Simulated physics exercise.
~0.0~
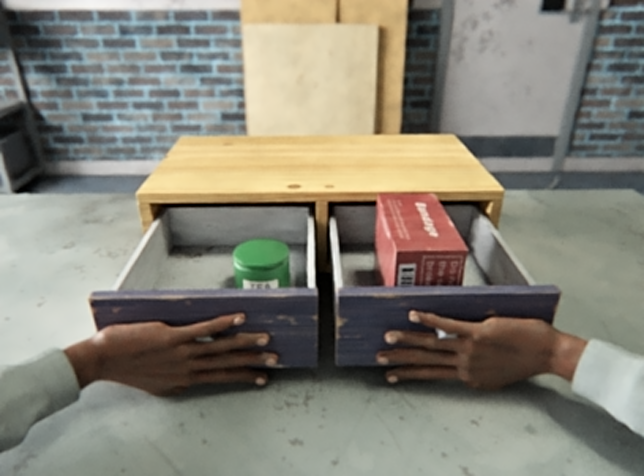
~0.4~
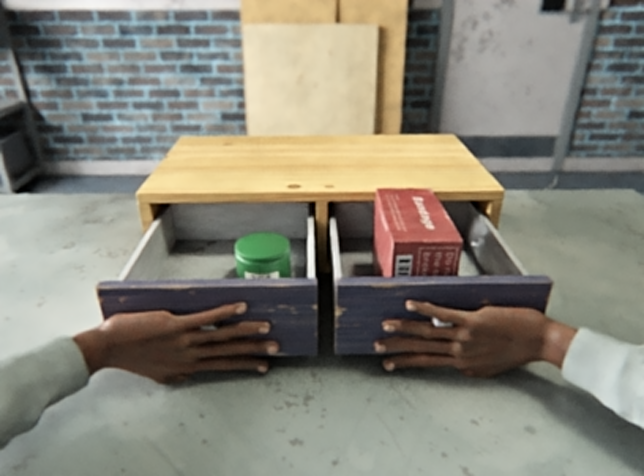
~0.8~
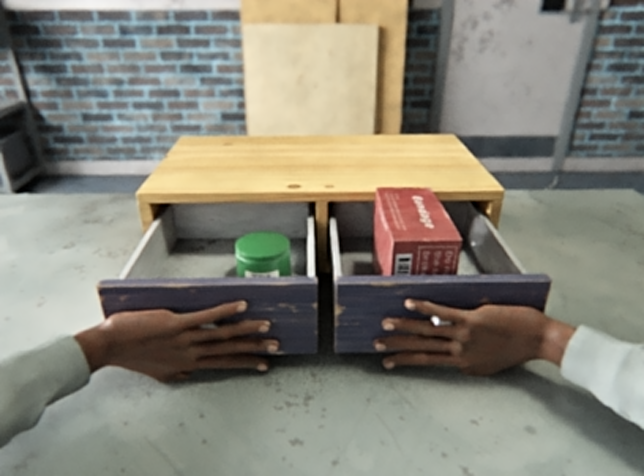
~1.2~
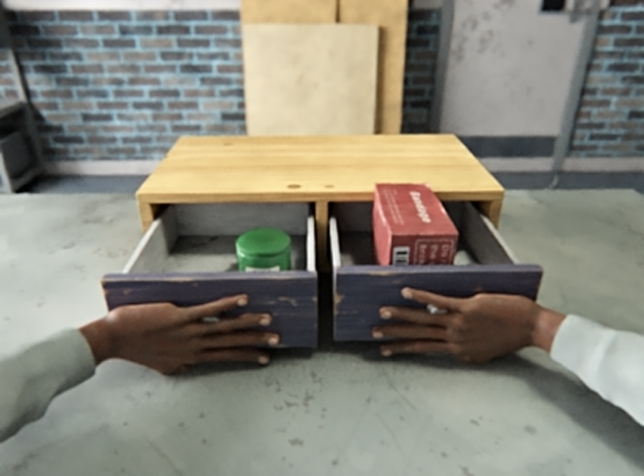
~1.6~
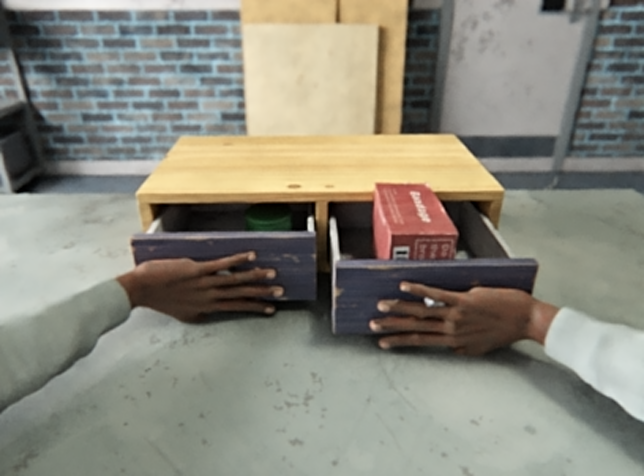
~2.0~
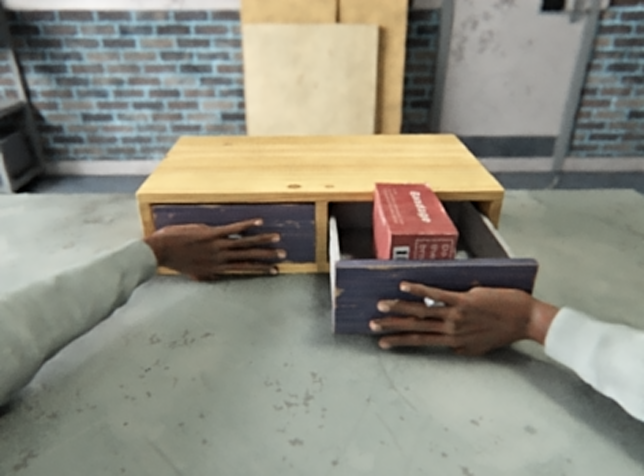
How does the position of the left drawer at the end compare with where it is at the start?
At the start the left drawer is pulled well out toward the viewer, with the green jar showing inside. By the end it has been pushed all the way back and sits closed in the wooden chest.
Two hands in pale sleeves rest against the dark purple fronts of two open drawers, seen from above and in front on a grey tabletop. The drawers sit side by side in a light wooden chest, with a green jar in the left one and a red box standing above the rim of the right one, and a brick wall behind. The hands push both drawers slowly inward. The right drawer then stops, still ajar, while the left keeps sliding in. Finally the left drawer is closed, hiding the jar, and the right stays open with the red box showing.
